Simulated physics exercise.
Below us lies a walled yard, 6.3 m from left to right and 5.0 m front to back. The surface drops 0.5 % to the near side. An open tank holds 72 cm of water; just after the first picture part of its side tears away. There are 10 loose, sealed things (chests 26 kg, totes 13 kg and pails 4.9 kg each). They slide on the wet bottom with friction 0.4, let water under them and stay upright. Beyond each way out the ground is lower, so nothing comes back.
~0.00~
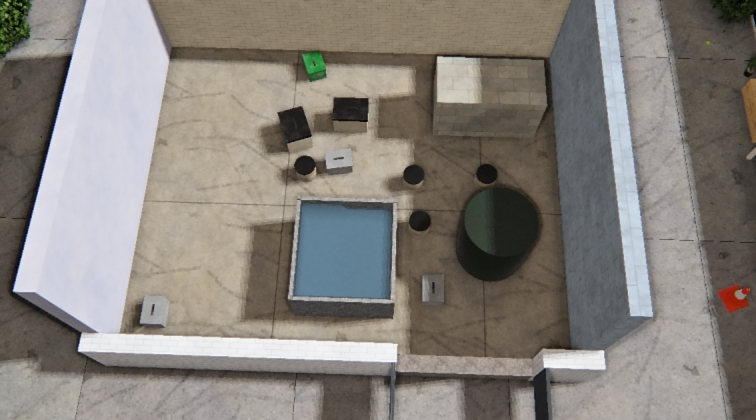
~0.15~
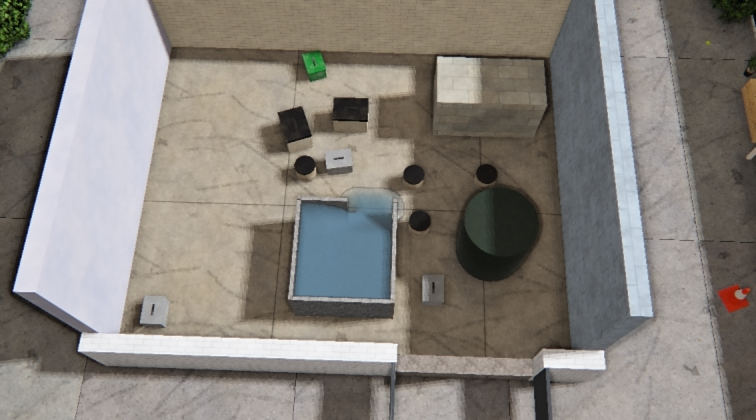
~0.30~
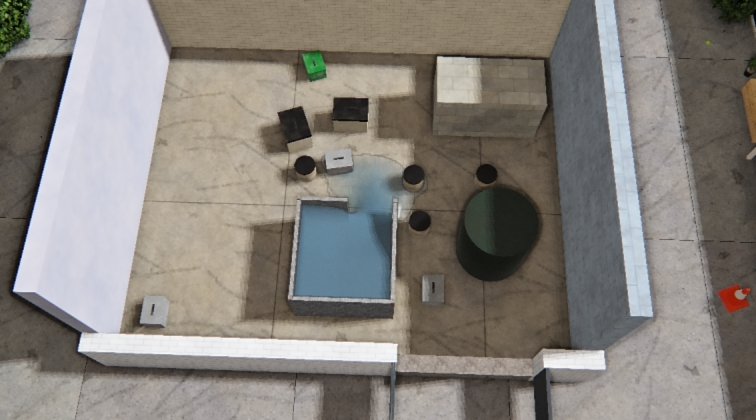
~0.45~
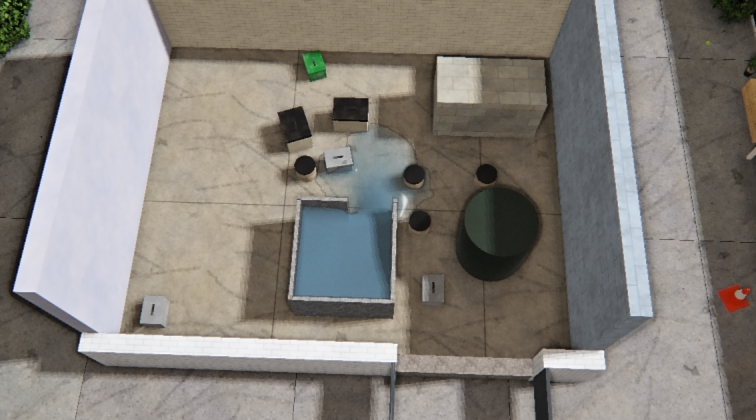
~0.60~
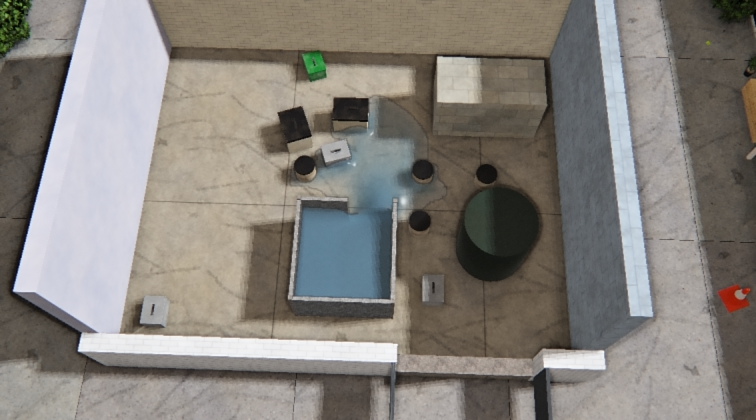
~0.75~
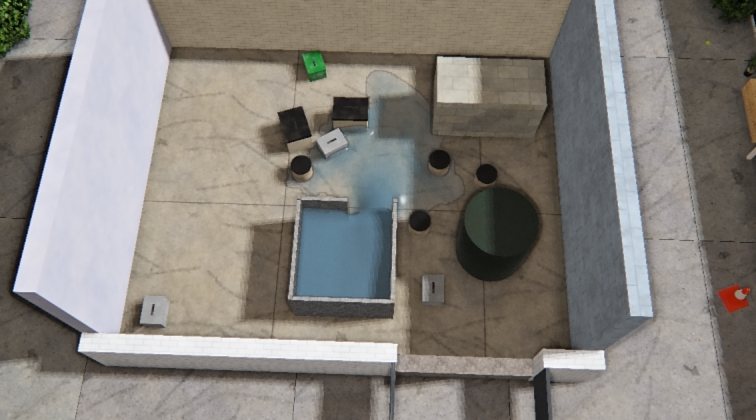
In this clip, water pours through a gap in the far side of a tank in a walled yard and spreads toward the back, nudging a pale tote and two nearby pails while the green tote stays still.
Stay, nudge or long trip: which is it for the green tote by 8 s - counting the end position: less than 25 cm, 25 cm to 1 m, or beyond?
The green tote gets carried off.
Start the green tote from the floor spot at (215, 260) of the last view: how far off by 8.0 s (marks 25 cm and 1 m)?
It stays put.
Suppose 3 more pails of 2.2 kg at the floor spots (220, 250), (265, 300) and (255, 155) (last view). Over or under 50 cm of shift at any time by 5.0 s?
In that order: Under, short of it, less.
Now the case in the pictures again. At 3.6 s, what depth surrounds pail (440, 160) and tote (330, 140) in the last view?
Roughly 4 and 5 cm.
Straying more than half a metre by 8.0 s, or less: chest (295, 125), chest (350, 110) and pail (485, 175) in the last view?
In that order: Short of it, more, under.
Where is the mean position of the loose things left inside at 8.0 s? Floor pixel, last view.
At about (311, 195).
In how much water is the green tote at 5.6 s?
Roughly 6 cm.
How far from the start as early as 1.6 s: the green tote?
About 0 cm.
After 1.6 s the green tote is near (314, 62), 0.0 m from its start, aground; 0 of 10 are out; 0 afloat.
After 3.6 s the green tote is near (176, 71), 2.2 m from its start, aground; 0 of 10 are out; 0 afloat.
After 5.6 s the green tote is near (169, 120), 2.5 m from its start, aground; 0 of 10 are out; 0 afloat.
After 8.0 s the green tote is near (170, 133), 2.6 m from its start, aground; 0 of 10 are out; 0 afloat.
